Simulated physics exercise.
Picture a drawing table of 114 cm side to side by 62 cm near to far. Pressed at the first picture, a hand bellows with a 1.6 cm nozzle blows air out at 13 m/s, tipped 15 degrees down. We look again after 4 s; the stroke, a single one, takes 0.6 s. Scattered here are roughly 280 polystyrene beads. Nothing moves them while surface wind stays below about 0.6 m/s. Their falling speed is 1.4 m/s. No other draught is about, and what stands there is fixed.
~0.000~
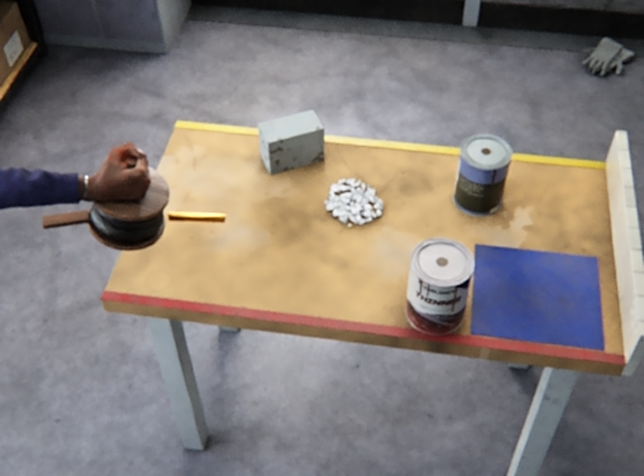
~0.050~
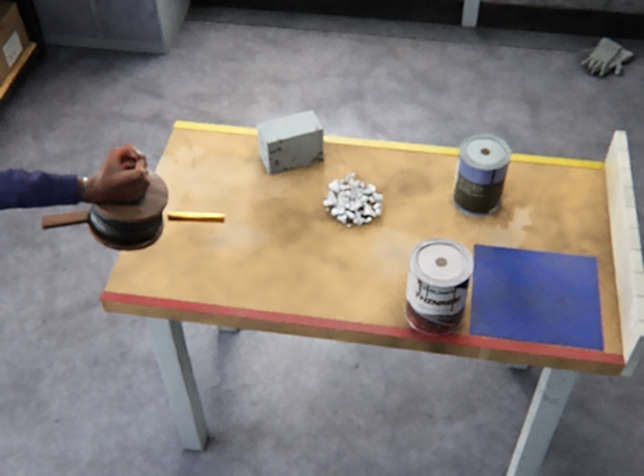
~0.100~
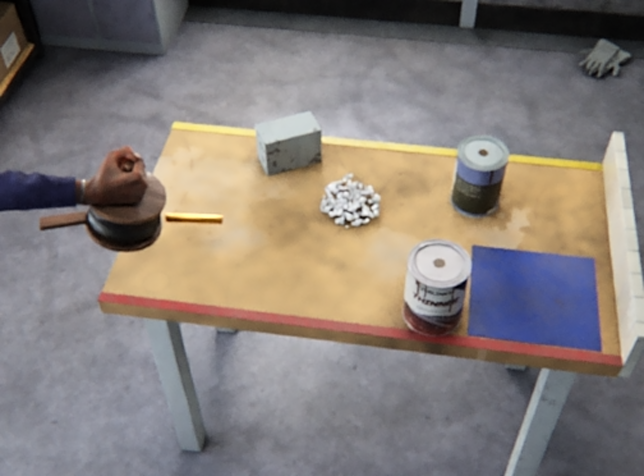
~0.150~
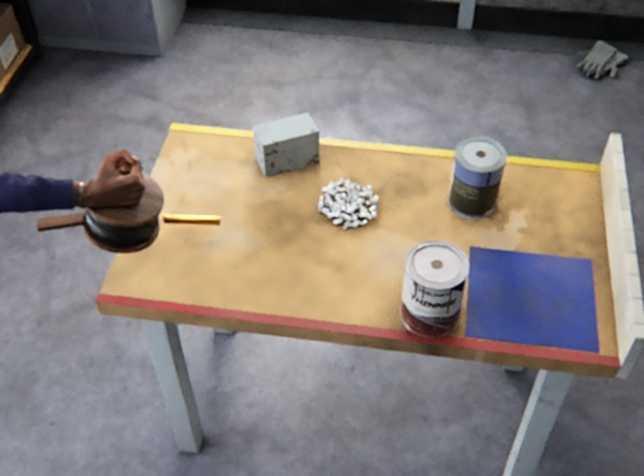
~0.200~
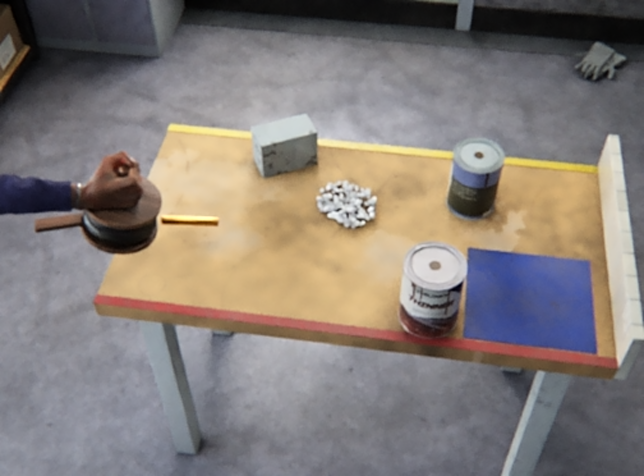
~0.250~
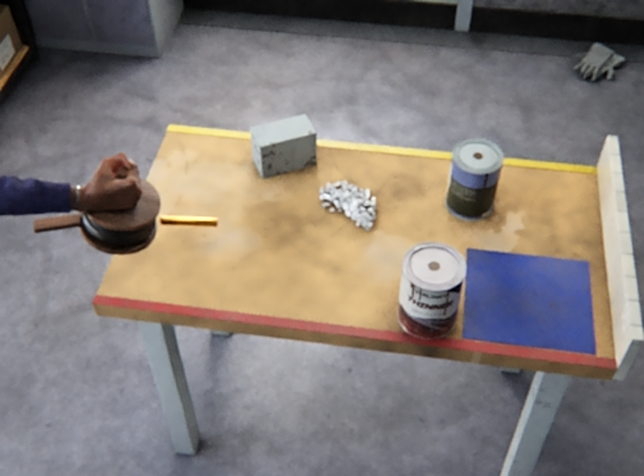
A small pile of white beads sat still on a table near two tins and a blue sheet while a hand held a bellows at the left, then some beads shifted slightly to the right.
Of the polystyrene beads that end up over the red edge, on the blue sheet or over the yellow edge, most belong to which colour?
I would say most belong to yellow.
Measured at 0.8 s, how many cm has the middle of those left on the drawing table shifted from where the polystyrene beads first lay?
I'd guess near 30 cm.
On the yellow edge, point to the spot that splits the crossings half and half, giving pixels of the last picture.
About (461, 154).
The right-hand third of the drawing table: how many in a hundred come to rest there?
I'd estimate around 10 per cent.
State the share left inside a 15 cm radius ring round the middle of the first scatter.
Roughly 0 in a hundred.
After 0.8 s, 44 % are still on the top, 0 % are over the red edge, 0 % on the blue sheet and 56 % over the yellow edge; the middle of those left on the top is near (444, 160).
After 1.3 s, 18 % are still on the top, 0 % are over the red edge, 0 % on the blue sheet and 81 % over the yellow edge; the middle of those left on the top is near (494, 168).
After 2.2 s, 13 % are still on the top, 0 % are over the red edge, 0 % on the blue sheet and 87 % over the yellow edge.
After 4.0 s, at the end, 0 % are over the red edge, 0 % on the blue sheet and 87 % over the yellow edge.
